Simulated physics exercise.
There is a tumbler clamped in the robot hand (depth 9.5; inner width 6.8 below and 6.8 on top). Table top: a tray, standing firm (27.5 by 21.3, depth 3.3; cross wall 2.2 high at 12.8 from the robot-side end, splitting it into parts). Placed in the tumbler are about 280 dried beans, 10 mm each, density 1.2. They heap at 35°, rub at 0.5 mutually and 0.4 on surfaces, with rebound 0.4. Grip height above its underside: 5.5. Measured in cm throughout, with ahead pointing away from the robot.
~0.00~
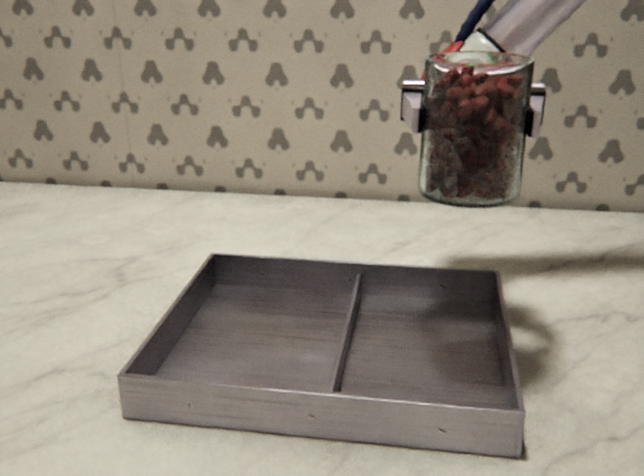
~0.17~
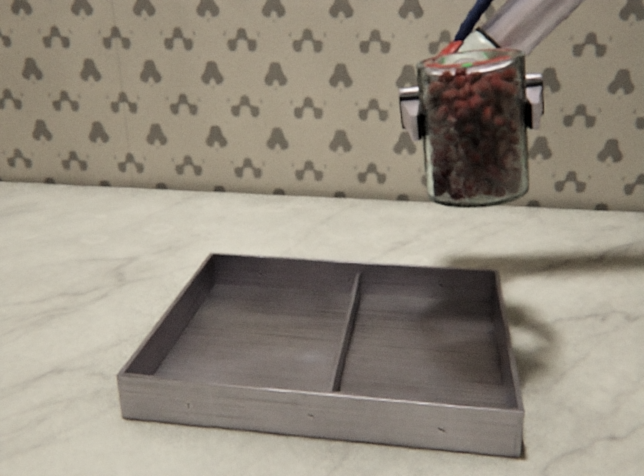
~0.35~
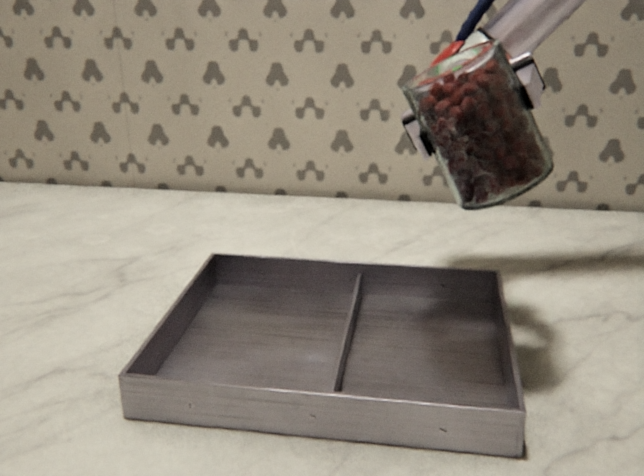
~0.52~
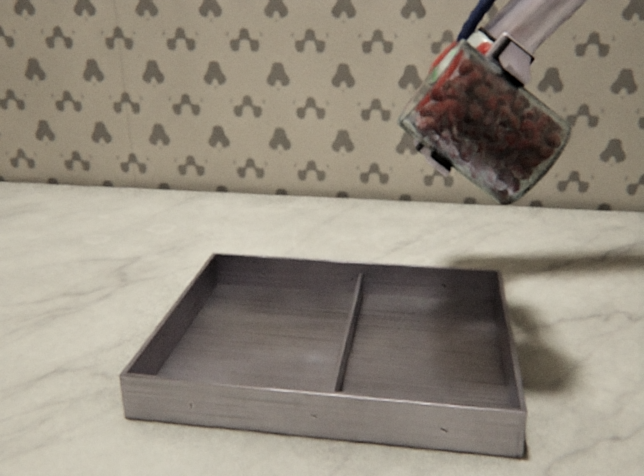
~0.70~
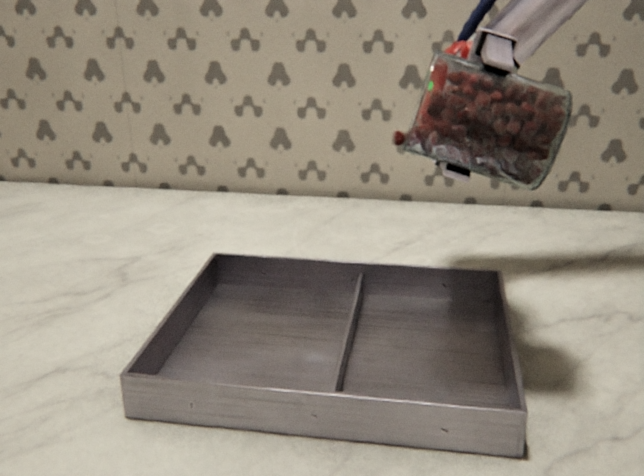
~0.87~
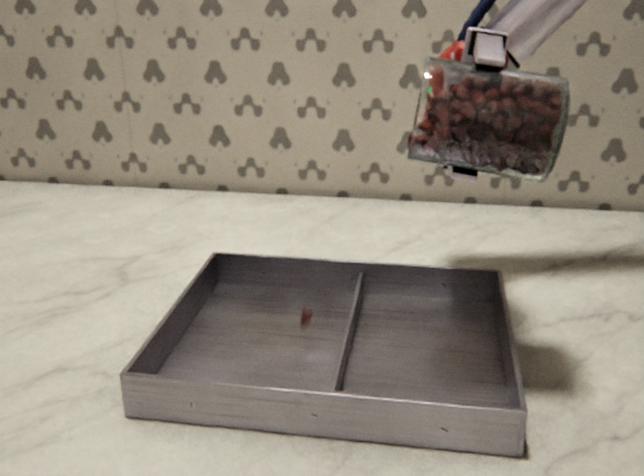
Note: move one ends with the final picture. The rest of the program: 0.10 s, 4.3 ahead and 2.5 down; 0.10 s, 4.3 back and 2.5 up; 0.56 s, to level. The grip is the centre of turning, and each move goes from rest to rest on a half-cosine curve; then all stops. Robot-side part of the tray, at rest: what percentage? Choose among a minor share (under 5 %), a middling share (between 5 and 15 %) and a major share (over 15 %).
A middling share.
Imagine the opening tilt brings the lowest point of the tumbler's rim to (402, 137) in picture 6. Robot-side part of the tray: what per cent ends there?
Result: Approximately 5 %.
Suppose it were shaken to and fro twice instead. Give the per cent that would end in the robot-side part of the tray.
That share would be near 10 percent.
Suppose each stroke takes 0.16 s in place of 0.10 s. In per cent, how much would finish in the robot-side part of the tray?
Then about 5 per cent.
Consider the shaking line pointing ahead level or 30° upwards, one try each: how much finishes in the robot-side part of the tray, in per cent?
It comes to around 10 per cent on the first try and around 5 per cent on the second.
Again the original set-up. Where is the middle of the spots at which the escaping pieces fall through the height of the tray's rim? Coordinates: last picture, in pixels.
Estimated centre near (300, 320) in pixels.
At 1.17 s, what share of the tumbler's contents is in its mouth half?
Roughly 45 per cent.
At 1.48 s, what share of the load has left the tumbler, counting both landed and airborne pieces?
Around 30 % is out.
After 1.17 s, tilted 75° forward, highest piece 21 above the table; 197 in the tumbler, 47 in the far-side part, 2 in the robot-side part, 33 in flight or on a rim.
After 1.48 s, tilted 14° forward, highest piece 24 above the table; 193 in the tumbler, 62 in the far-side part, 24 in the robot-side part.
After 1.83 s, level, highest piece 23 above the table; 193 in the tumbler, 62 in the far-side part, 24 in the robot-side part.
After 2.88 s, level, highest piece 23 above the table; 193 in the tumbler, 62 in the far-side part, 24 in the robot-side part.
At rest, 193 in the tumbler, 62 in the far-side part, 24 in the robot-side part. That is 9 % in the robot-side part of the tray.
